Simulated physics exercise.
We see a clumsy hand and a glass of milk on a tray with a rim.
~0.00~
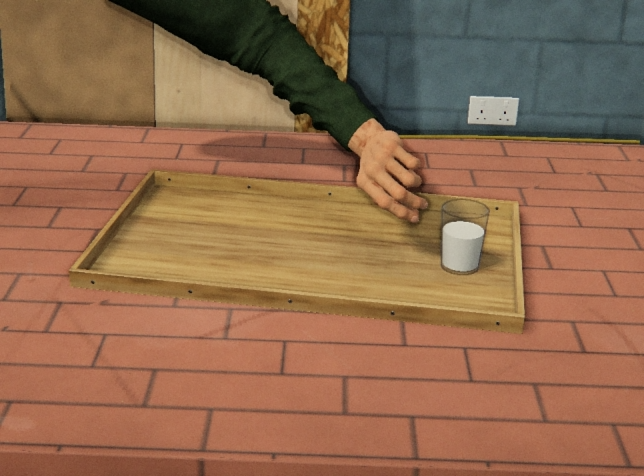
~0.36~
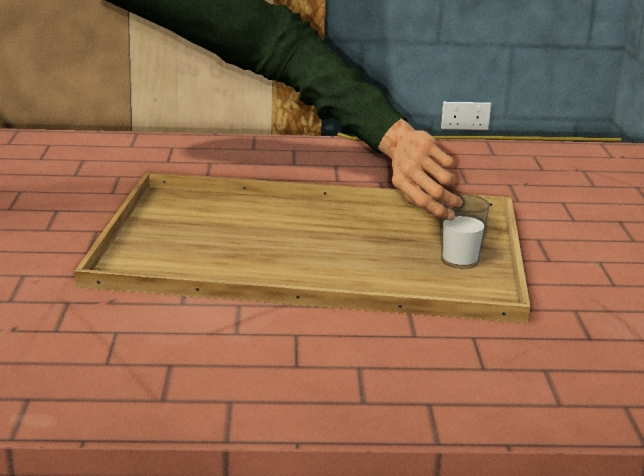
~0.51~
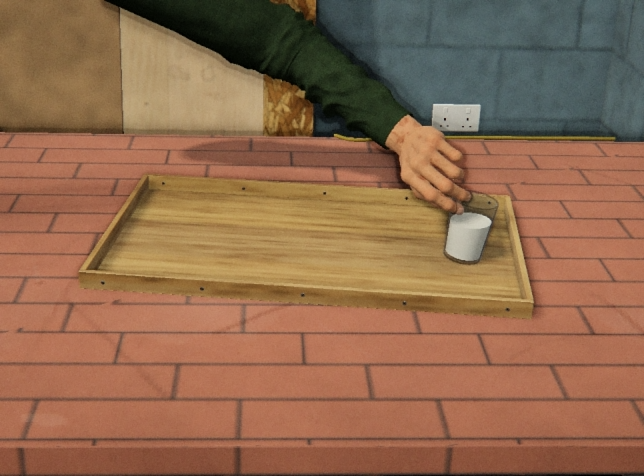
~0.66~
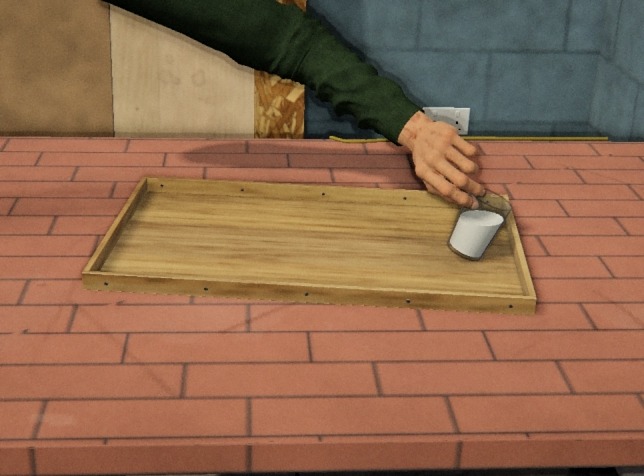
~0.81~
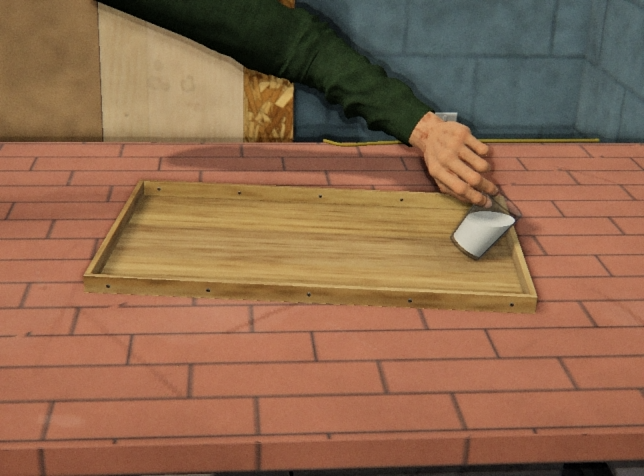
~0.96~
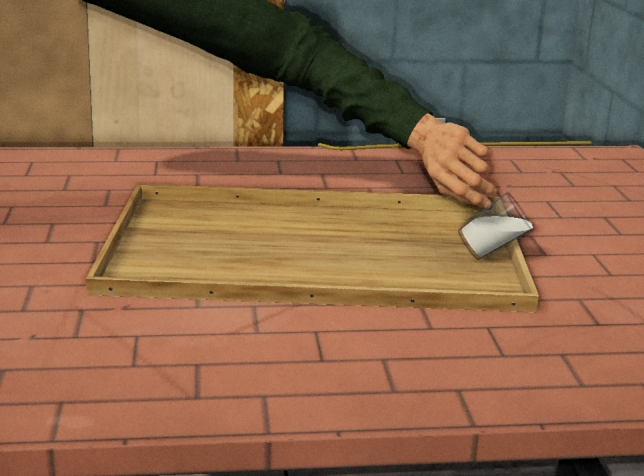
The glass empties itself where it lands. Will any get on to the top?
It escapes from the tray.
By 1.5 s, the glass lies across the rim; the puddle covers about as much as a plate; the table is getting wet.
By 2.3 s, the puddle covers about as much as a tray; the table is getting wet.
By 3.6 s, the puddle covers about as much as a tray; the table is getting wet.
